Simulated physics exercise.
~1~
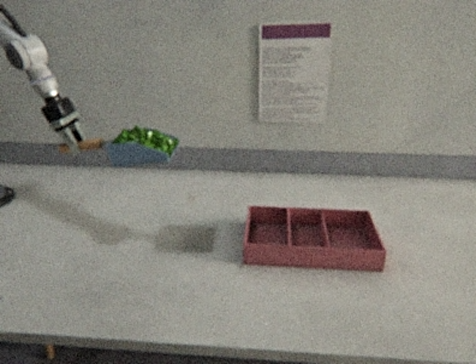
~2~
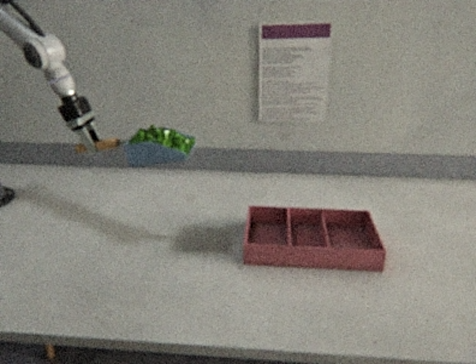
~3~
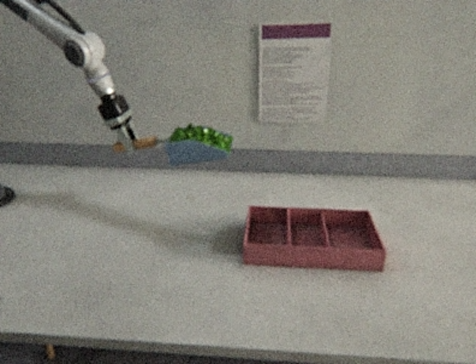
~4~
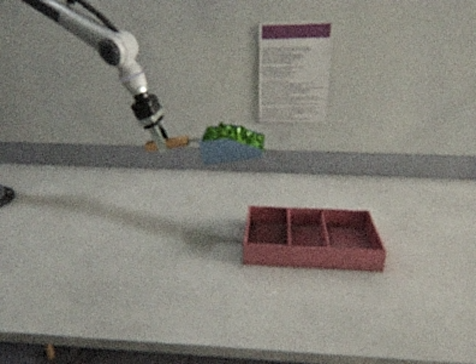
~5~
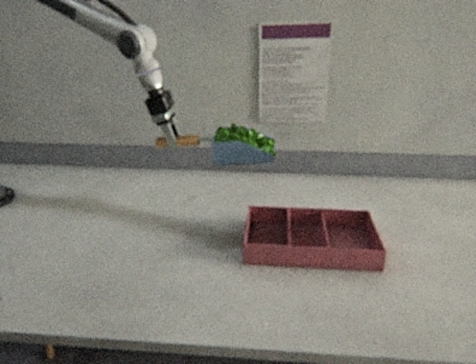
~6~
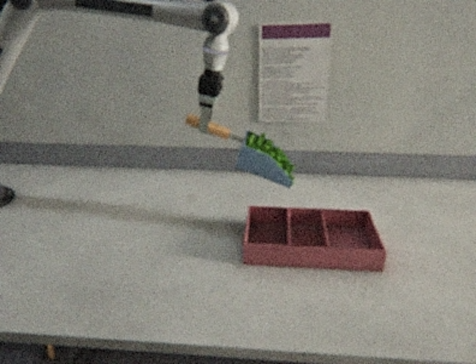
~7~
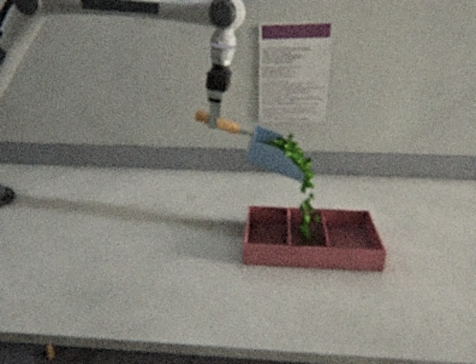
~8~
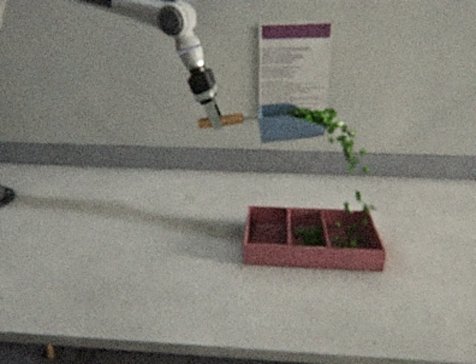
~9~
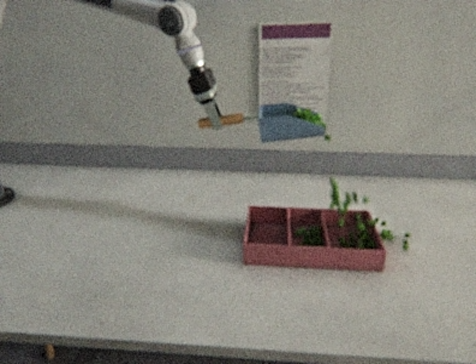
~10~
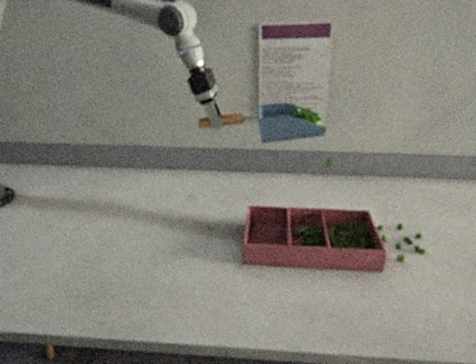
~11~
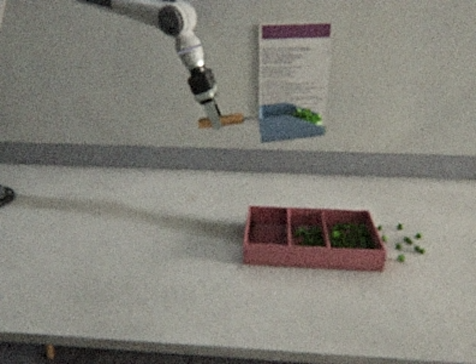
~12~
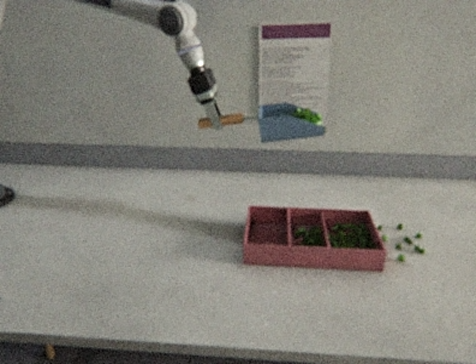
Robot arm carrying a scoop of green pieces right, tipping many into a red divided tray, then holding still, a few pieces spilled beside it.
